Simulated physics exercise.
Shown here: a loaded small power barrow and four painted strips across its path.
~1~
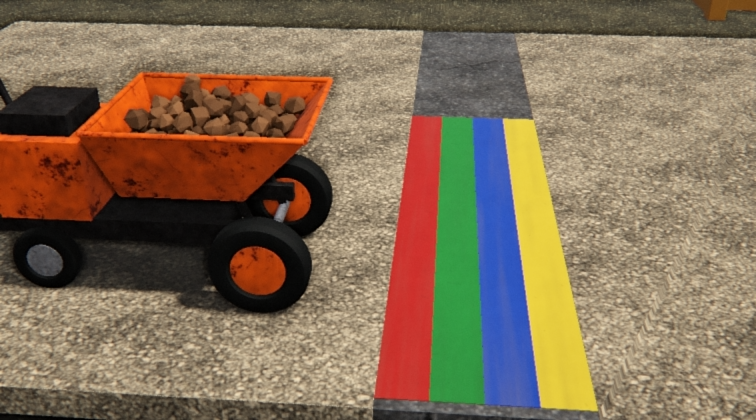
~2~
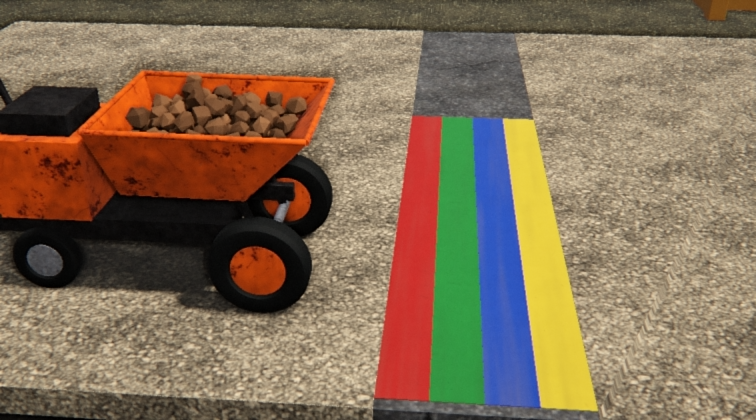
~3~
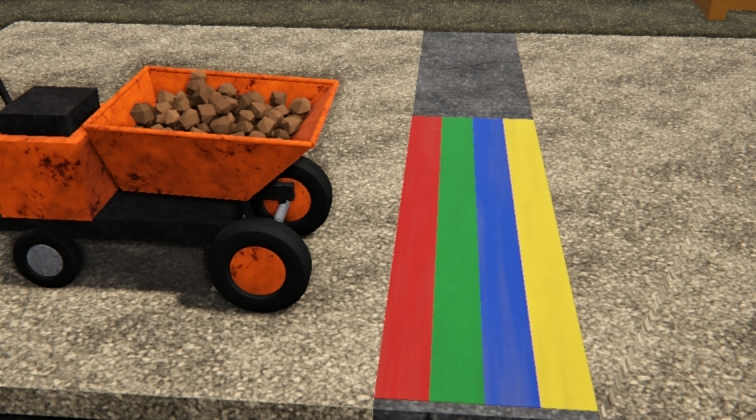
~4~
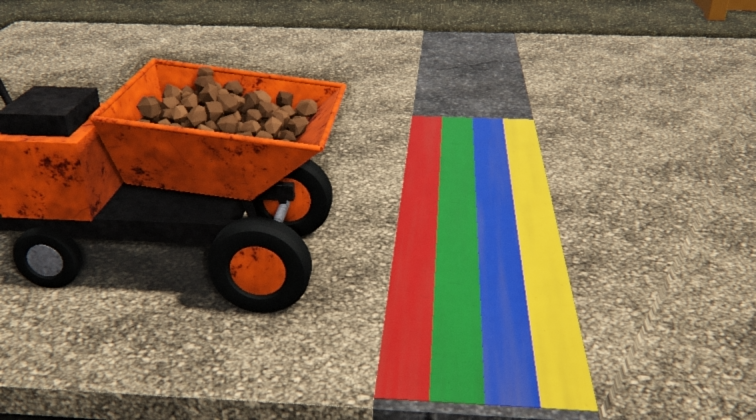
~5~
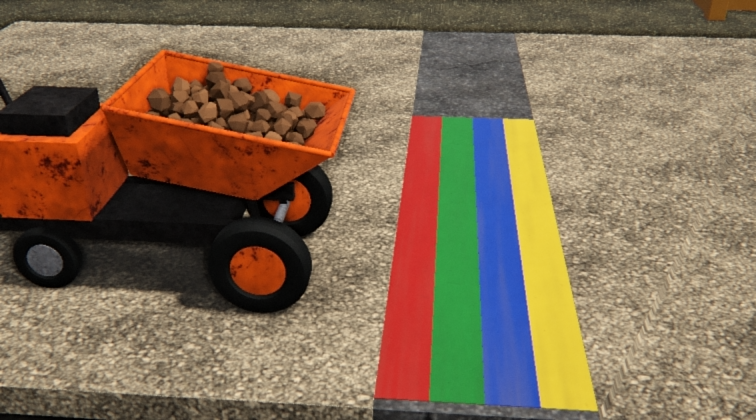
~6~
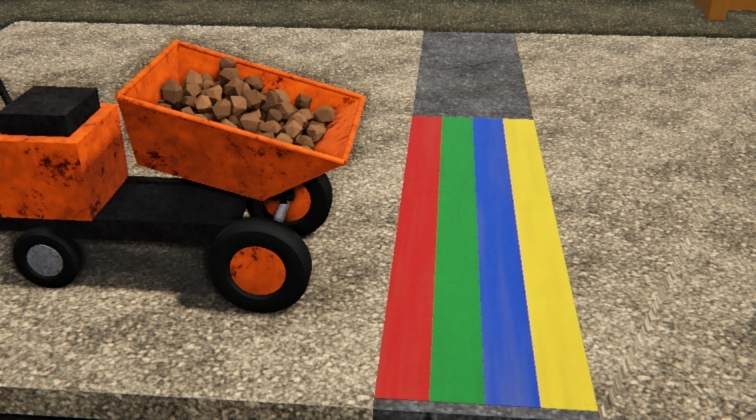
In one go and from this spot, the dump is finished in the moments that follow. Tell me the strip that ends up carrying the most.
Green.
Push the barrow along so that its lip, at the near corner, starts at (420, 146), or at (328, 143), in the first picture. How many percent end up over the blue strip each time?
10 % and 20 %.
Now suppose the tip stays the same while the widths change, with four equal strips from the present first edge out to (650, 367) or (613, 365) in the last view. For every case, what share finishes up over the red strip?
Roughly 20 per cent, then roughly 20 per cent.
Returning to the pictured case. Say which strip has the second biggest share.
The next one is blue.
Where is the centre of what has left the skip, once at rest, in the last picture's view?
Last view, centre at rest - approx. (471, 273).
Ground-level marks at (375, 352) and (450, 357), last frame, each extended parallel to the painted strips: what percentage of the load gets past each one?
Close to 70 per cent, then close to 50 per cent.
Soon after the last picture, skip tipped steeply; all in the skip.
A little later, skip tipped right over; about two thirds in the skip; a small part over the red strip; about a quarter over the green strip; a small part over the blue strip; a stray few falling.
Later still, skip tipped right over; about a quarter in the skip; a small part over the red strip; about a third over the green strip; about a quarter over the blue strip; a small part over the yellow strip; a stray few off the paint.
At rest, skip tipped right over; about a quarter in the skip; a small part over the red strip; about a third over the green strip; about a quarter over the blue strip; a small part over the yellow strip; a stray few off the paint.
